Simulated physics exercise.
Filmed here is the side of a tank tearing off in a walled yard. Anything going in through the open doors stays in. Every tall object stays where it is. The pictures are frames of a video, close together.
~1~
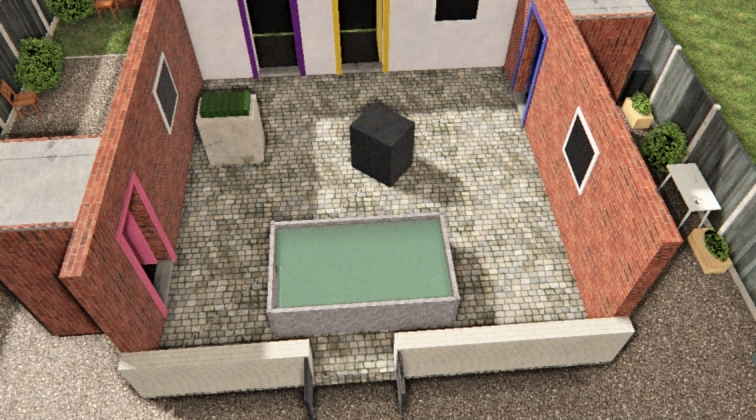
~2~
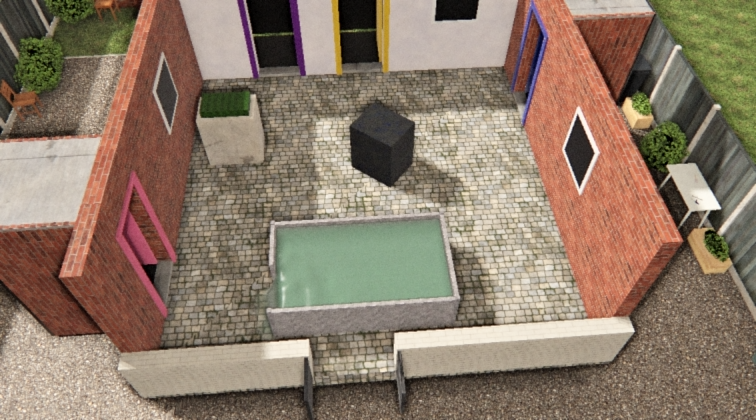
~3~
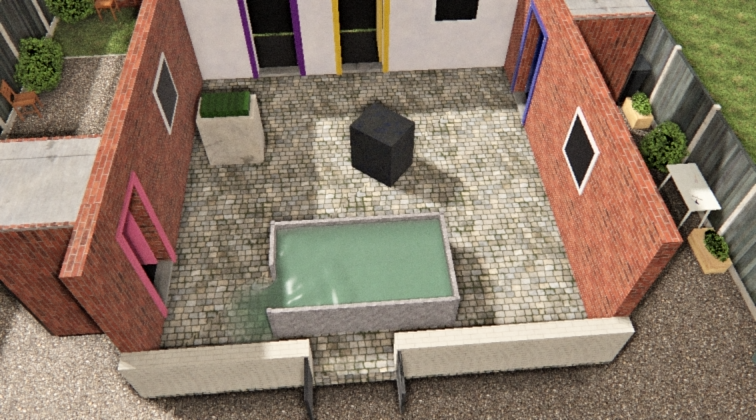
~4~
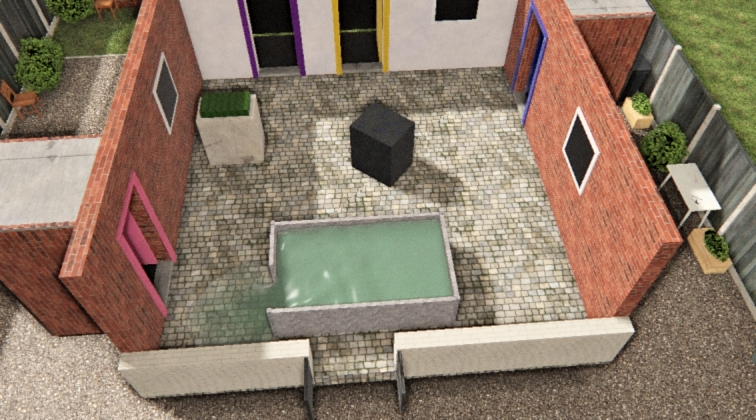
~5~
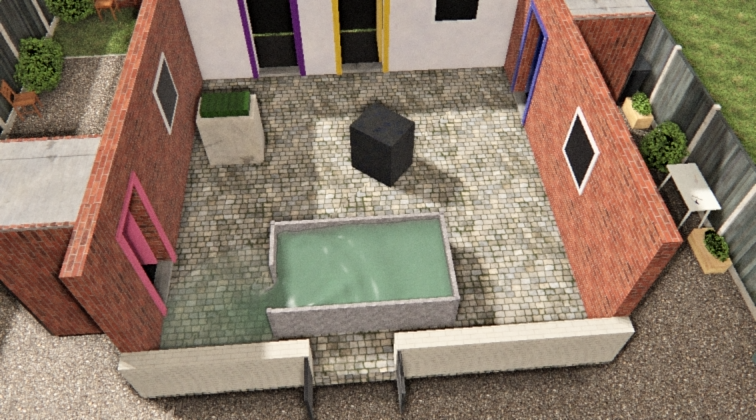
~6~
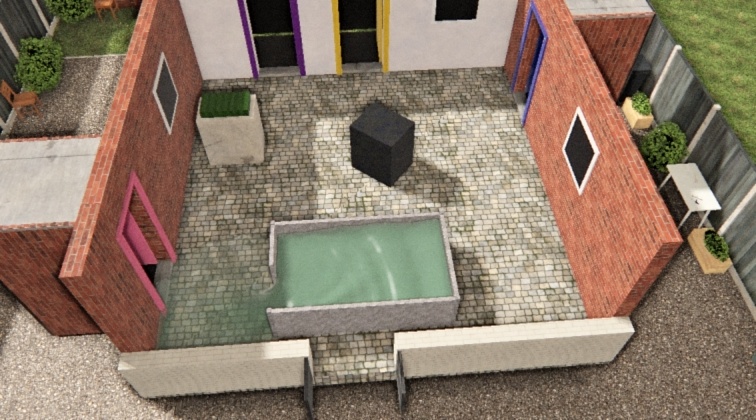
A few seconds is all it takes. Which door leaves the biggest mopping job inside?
That would be the pink door.
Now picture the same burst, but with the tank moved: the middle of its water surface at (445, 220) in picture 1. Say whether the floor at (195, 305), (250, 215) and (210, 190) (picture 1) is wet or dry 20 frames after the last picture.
In the order given: Wetted, wetted and wetted.
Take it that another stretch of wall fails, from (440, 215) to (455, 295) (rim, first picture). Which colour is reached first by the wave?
Answer: The blue door.
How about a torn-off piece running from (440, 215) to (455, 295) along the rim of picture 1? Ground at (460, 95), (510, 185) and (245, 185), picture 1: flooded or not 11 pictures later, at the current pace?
Listed as asked, the three spots end up still bare, wetted and still bare.
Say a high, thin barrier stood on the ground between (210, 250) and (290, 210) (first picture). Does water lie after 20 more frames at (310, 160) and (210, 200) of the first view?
Going in order, the first is swamped and the second is swamped.
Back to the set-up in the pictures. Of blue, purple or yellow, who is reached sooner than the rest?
It would be the one in purple.
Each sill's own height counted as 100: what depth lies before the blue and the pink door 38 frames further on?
The first is near 0 per cent, the second near 220 per cent.
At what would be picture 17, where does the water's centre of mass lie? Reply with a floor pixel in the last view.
Roughly (313, 291).
A moment on, water covers 10 % of the floor; yellow door not reached, blue door not reached, purple door not reached, pink door some in.
Next, water covers 15 % of the floor; yellow door not reached, blue door not reached, purple door not reached, pink door a lot in.
Then, water covers 30 % of the floor; yellow door not reached, blue door not reached, purple door not reached, pink door a lot in.
Later, water covers 60 % of the floor; yellow door wet at the sill, nothing in, blue door not reached, purple door wet at the sill, nothing in, pink door a lot in.
In the end, water covers 90 % of the floor; yellow door wet at the sill, nothing in, blue door a trickle in, purple door wet at the sill, nothing in, pink door a lot in; the pink door has let in the most.
